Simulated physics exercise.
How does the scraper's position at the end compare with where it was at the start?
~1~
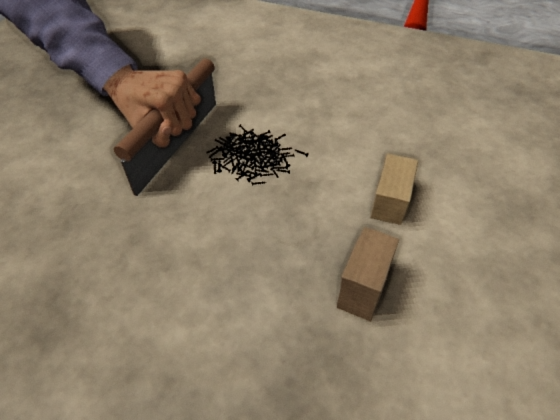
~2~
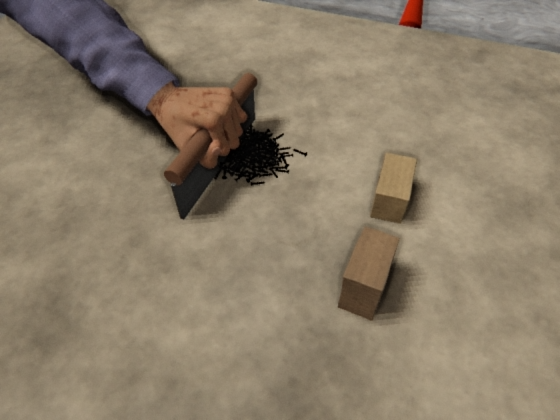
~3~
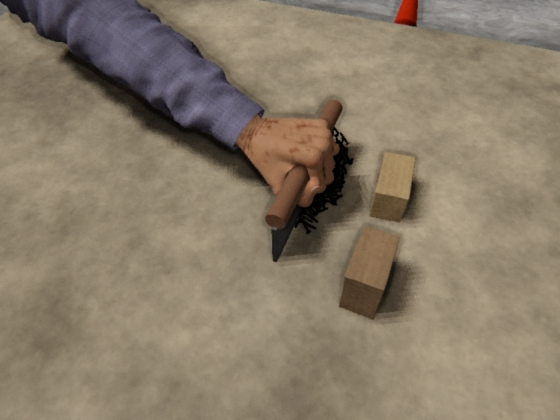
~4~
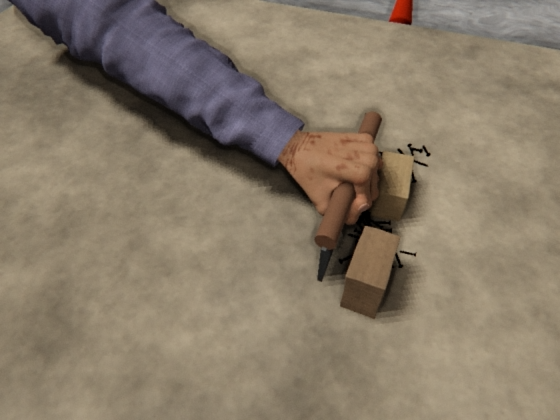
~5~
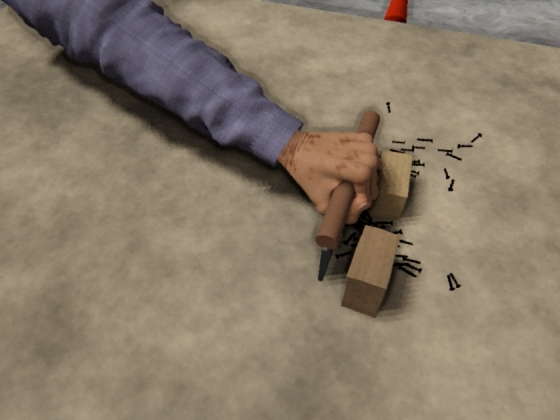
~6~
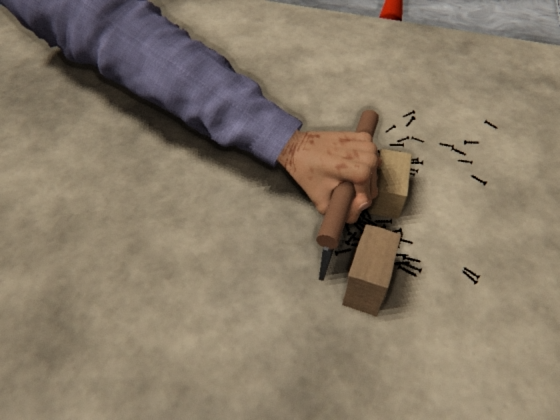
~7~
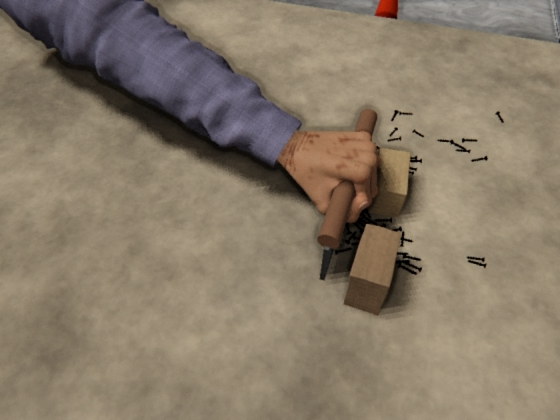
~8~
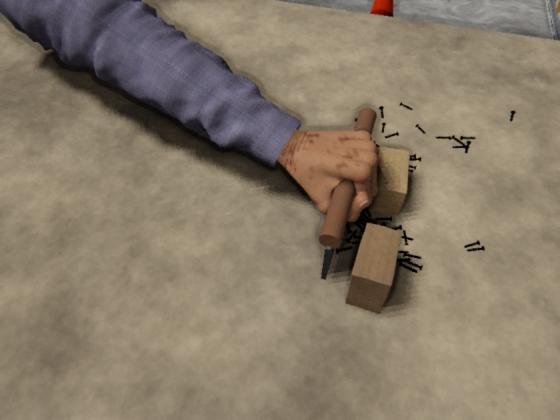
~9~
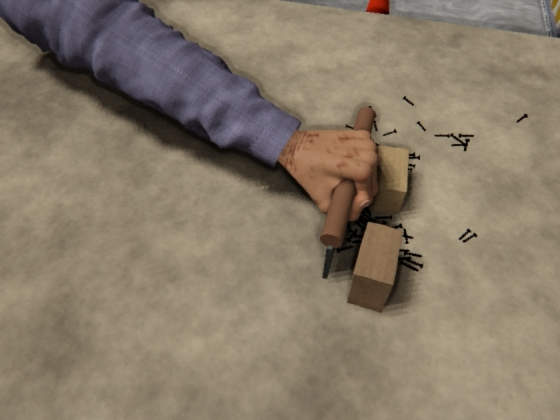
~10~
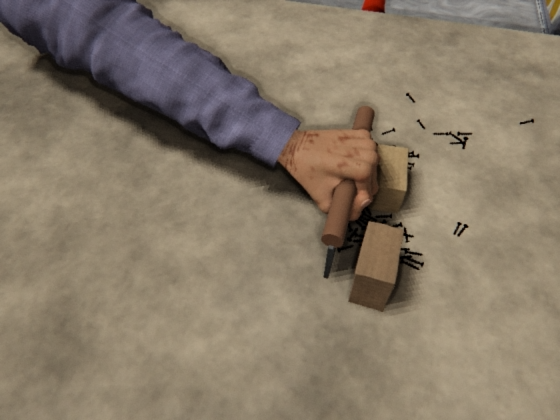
The scraper starts at the upper left, on the left side of the pile of screws and well away from the wooden blocks. By the end it is farther right and a little lower, resting just to the left of the two blocks.
